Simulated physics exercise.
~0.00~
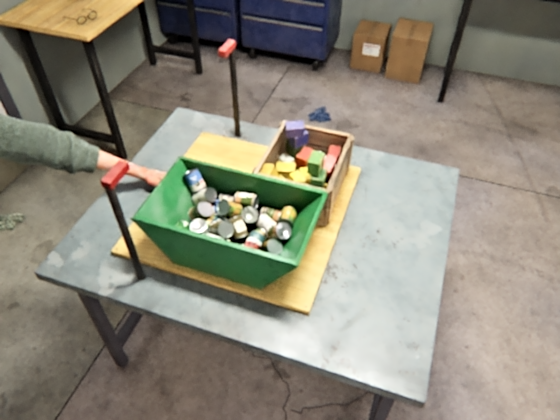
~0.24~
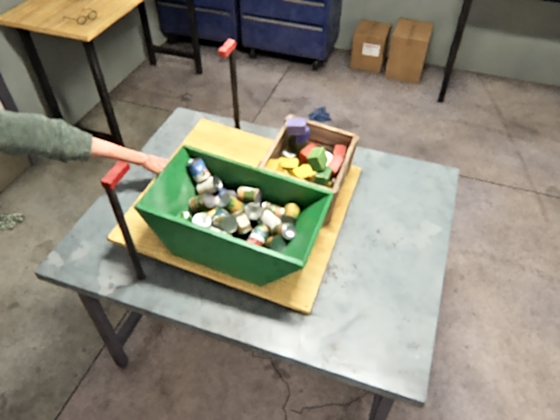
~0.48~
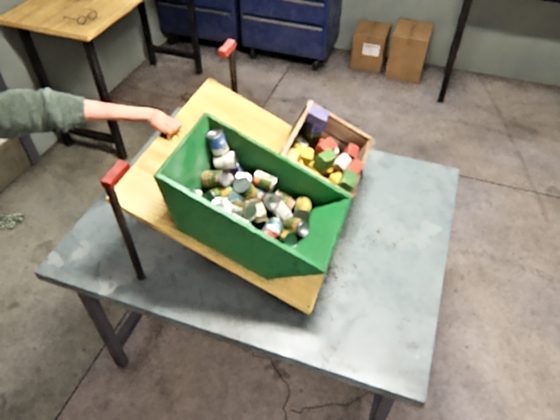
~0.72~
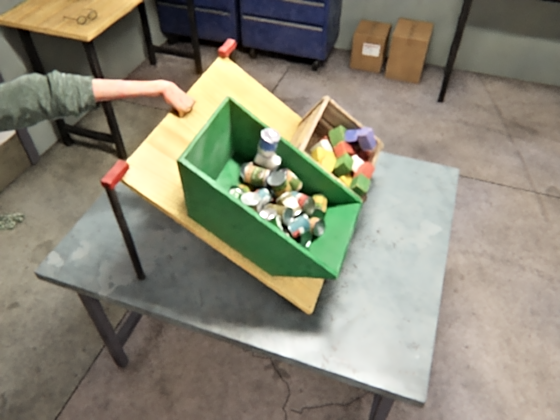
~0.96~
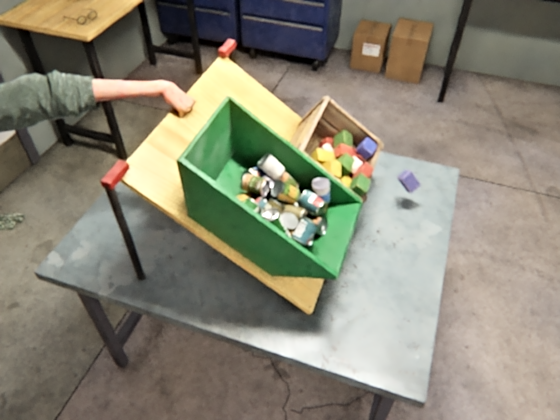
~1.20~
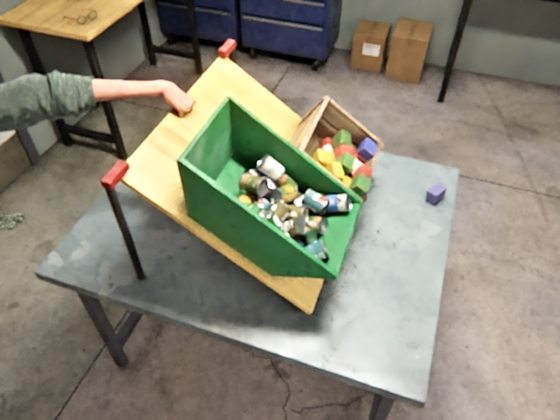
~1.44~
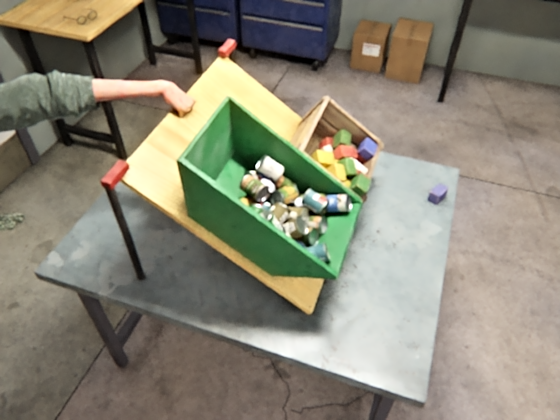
In a workshop with a concrete floor, seen from above at an angle, a wooden board lies on a grey metal table, carrying a large green box of small tins and, to its right, a smaller wooden box of coloured toy bricks. A hand at the left lifts the board's left end, tilting it steeply up to two red stops. The tins and bricks slide towards the right ends of their boxes. One purple brick tumbles out of the wooden box and lands on the table's right side. The hand holds the board tilted, with every tin still in the green box.
